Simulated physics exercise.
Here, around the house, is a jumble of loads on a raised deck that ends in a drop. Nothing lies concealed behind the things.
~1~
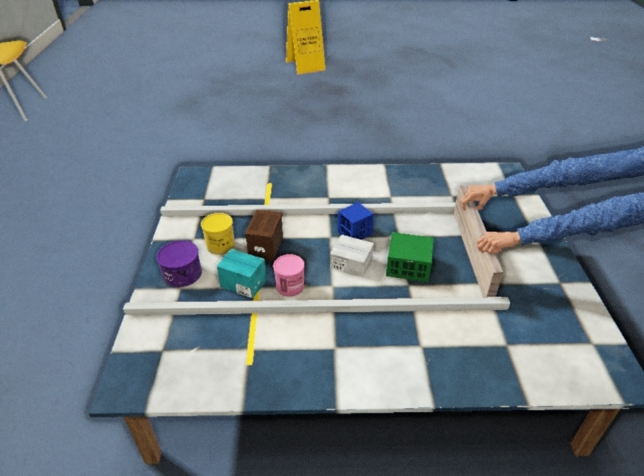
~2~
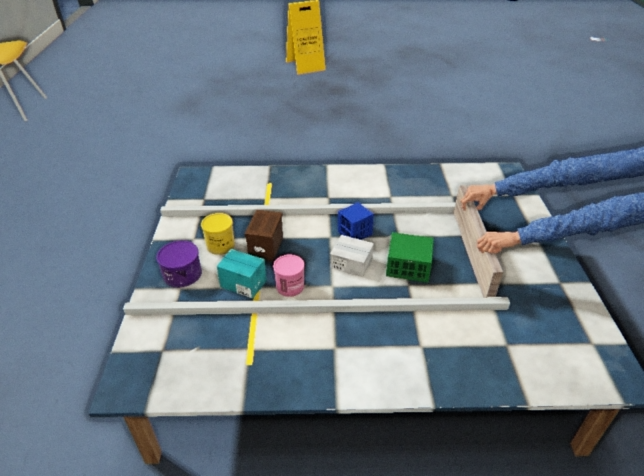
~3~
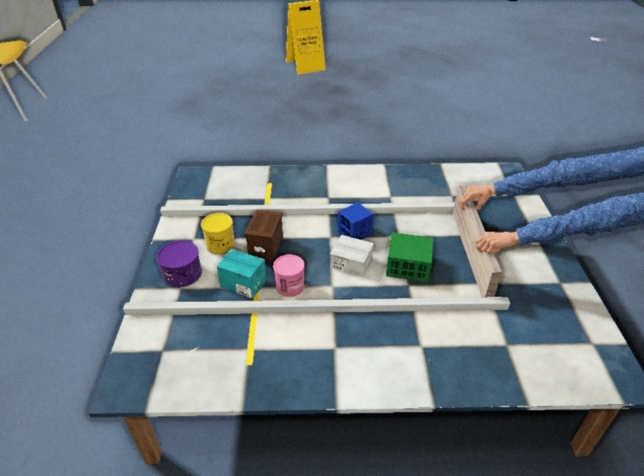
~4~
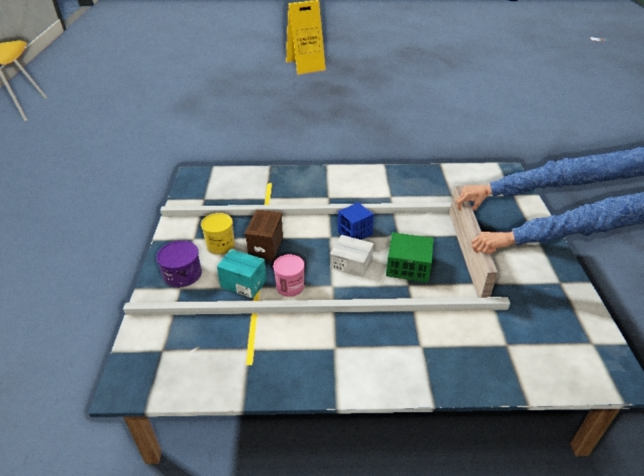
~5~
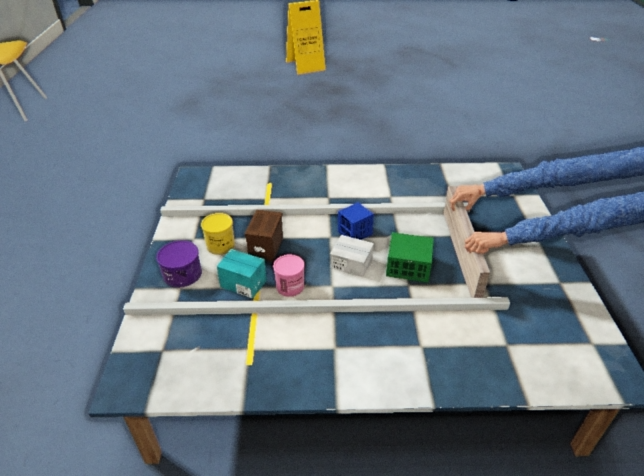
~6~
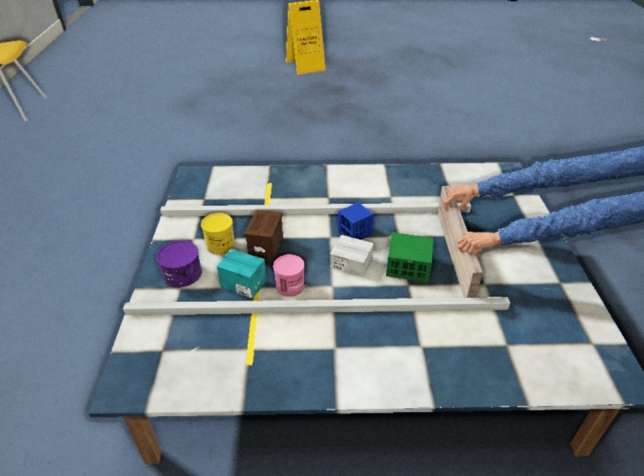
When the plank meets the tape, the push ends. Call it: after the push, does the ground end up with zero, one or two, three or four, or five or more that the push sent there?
The ground ends up with zero.
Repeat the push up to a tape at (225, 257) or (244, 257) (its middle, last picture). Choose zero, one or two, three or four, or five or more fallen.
In that order: One to two; no fall at all.
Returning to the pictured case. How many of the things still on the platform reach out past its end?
As for overhanging, the count is 0.
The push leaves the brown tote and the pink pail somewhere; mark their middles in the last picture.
Looks like one lands around (220, 235), and the other around (241, 285).
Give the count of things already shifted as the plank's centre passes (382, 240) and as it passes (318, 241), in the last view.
At the first spot 2, then 7.
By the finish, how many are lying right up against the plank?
The number is 3.
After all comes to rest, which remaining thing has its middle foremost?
The purple pail is foremost.
Soon after, none off yet; purple pail at rest near (180, 264); yellow pail at rest near (219, 234); turquoise parcel at rest near (242, 274).
In the end, the number that fall off is zero.
